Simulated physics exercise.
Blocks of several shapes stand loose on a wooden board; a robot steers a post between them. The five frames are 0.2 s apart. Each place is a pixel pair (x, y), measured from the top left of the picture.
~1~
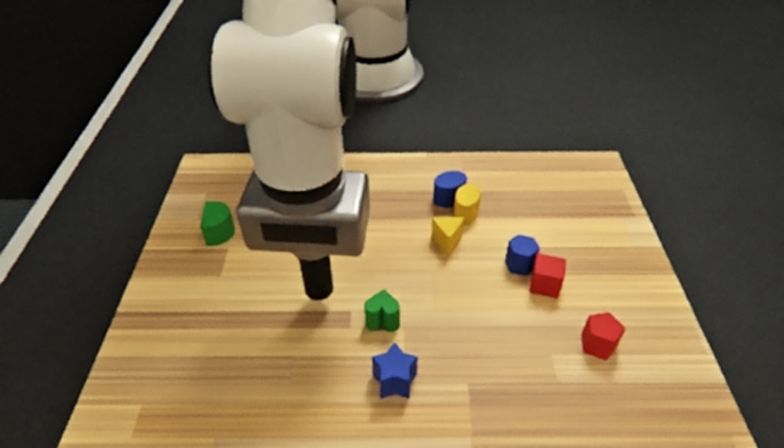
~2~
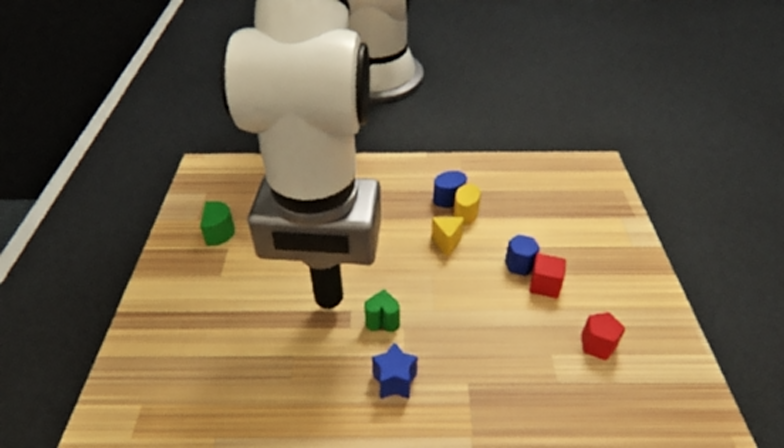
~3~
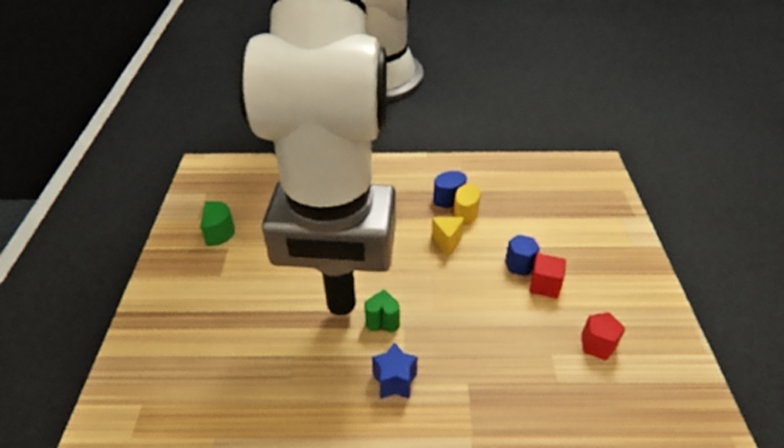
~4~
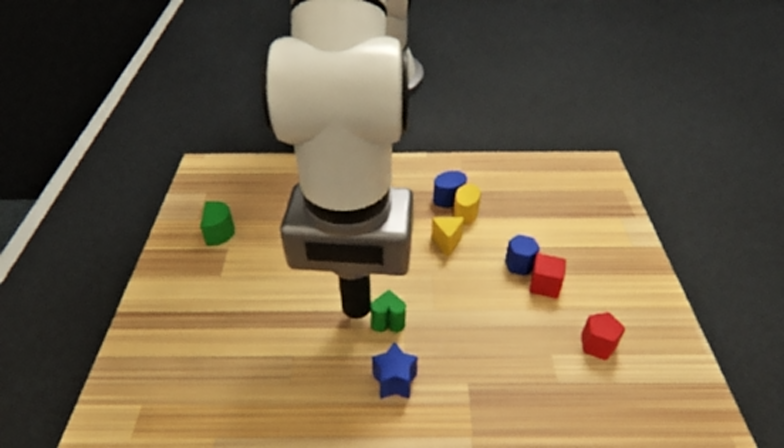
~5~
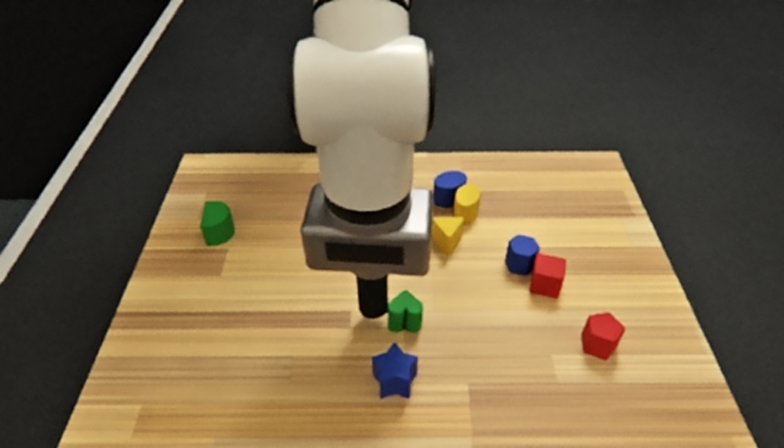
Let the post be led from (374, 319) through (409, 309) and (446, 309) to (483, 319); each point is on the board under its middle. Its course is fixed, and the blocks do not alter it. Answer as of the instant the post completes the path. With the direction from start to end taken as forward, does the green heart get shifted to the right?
Short answer: Yes.
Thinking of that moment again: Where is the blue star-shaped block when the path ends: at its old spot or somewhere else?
It barely shifts, if at all.
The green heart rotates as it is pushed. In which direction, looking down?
It swings round clockwise.
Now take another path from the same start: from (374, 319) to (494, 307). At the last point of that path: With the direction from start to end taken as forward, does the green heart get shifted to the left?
No.
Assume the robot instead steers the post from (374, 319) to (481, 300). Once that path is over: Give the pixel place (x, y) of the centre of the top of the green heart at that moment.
Around (480, 308).
The first path, step by step. One third of the way, post at (410, 297); green heart at (439, 302), turned 30° clockwise.
Two thirds of the way, post at (448, 297); green heart at (471, 311), turned 70° clockwise.
At the end, post at (485, 308); blue star-shaped block unmoved; green heart at (493, 327), turned 130° clockwise.
